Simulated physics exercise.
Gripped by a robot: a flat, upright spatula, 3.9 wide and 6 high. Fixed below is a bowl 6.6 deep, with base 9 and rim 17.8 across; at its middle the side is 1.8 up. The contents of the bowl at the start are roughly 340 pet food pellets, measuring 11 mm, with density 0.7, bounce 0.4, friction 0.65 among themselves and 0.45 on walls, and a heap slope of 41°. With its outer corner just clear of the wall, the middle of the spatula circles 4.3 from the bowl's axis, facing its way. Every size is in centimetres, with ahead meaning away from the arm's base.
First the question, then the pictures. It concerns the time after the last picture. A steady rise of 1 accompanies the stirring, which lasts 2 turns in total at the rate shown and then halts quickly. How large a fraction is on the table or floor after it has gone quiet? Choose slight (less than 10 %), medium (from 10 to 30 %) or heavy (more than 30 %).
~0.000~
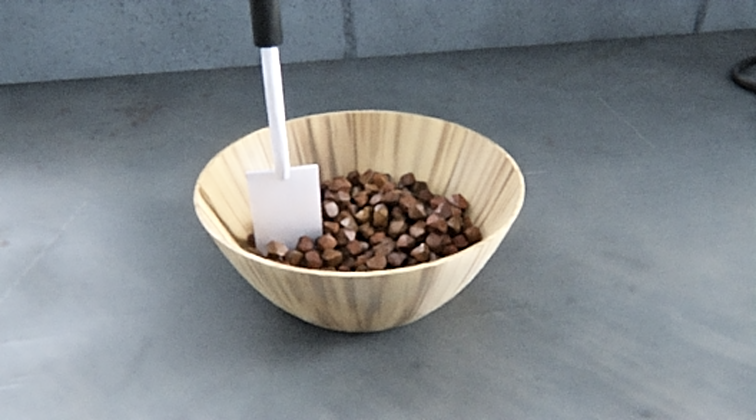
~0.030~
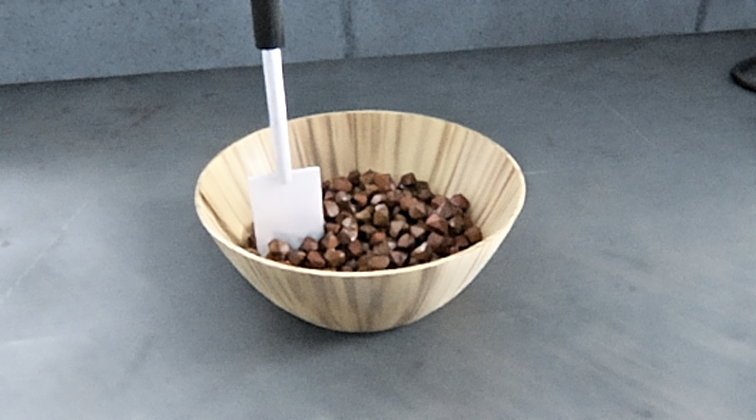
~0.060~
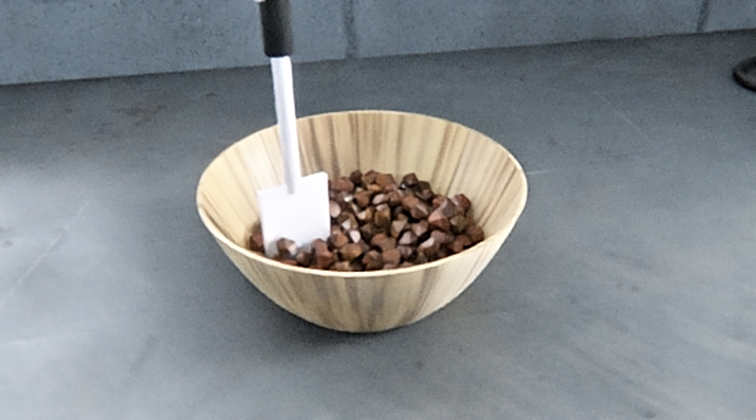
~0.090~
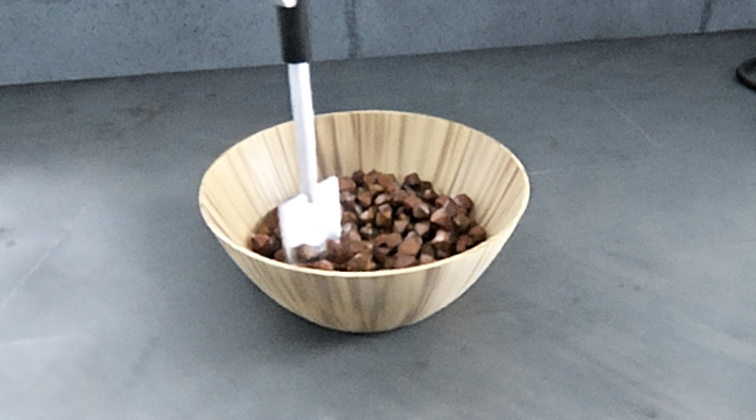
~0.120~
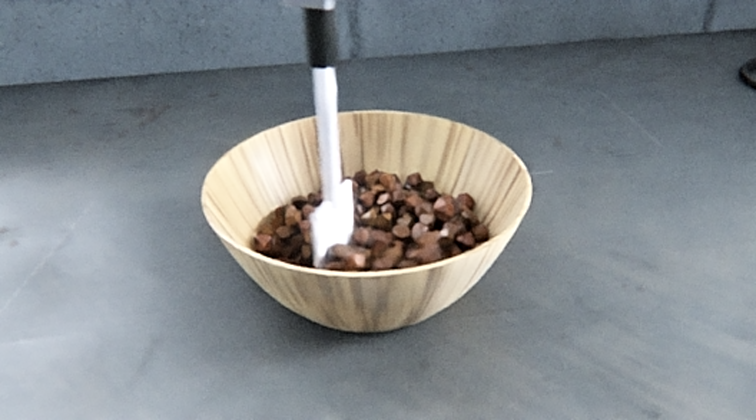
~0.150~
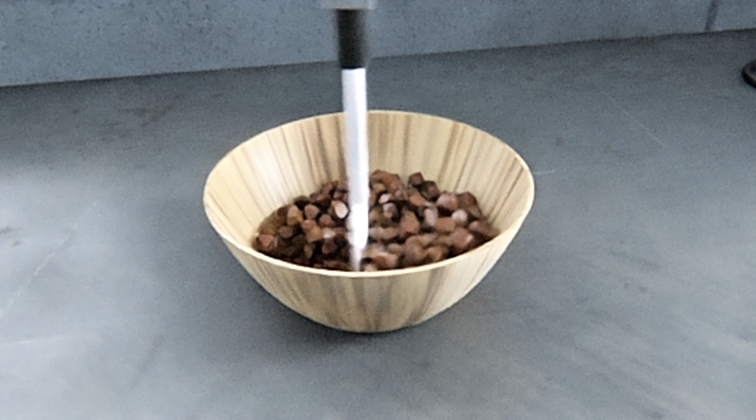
The share is medium.
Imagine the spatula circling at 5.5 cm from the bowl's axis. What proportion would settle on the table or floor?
Around 5 in a hundred, in that case.
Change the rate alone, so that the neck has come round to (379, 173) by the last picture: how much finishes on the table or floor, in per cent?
About 20 per cent.
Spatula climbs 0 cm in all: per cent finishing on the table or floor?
My guess is close to 25 per cent.
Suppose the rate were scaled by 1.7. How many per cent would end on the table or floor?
Some 40 in a hundred.
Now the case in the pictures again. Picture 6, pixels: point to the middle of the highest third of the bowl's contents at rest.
The centre sits around (326, 258) in the last picture.
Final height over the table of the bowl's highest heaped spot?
6.5 cm or so.
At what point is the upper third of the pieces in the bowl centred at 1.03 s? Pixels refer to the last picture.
Centre, approx.: (396, 160).
By 0.59 s, 328° round, highest piece 8 above the table; 317 in the bowl, 23 on the table or floor, 5 in flight or on the tool.
By 1.03 s, 222° round, highest piece 8 above the table; 288 in the bowl, 54 on the table or floor, 3 in flight or on the tool.
By 1.45 s, 0° round, highest piece 7 above the table; 277 in the bowl, 68 on the table or floor.
By 2.15 s, 0° round, highest piece 7 above the table; 277 in the bowl, 68 on the table or floor.
Final count, 277 in the bowl, 68 on the table or floor. That is 20 % on the table or floor.
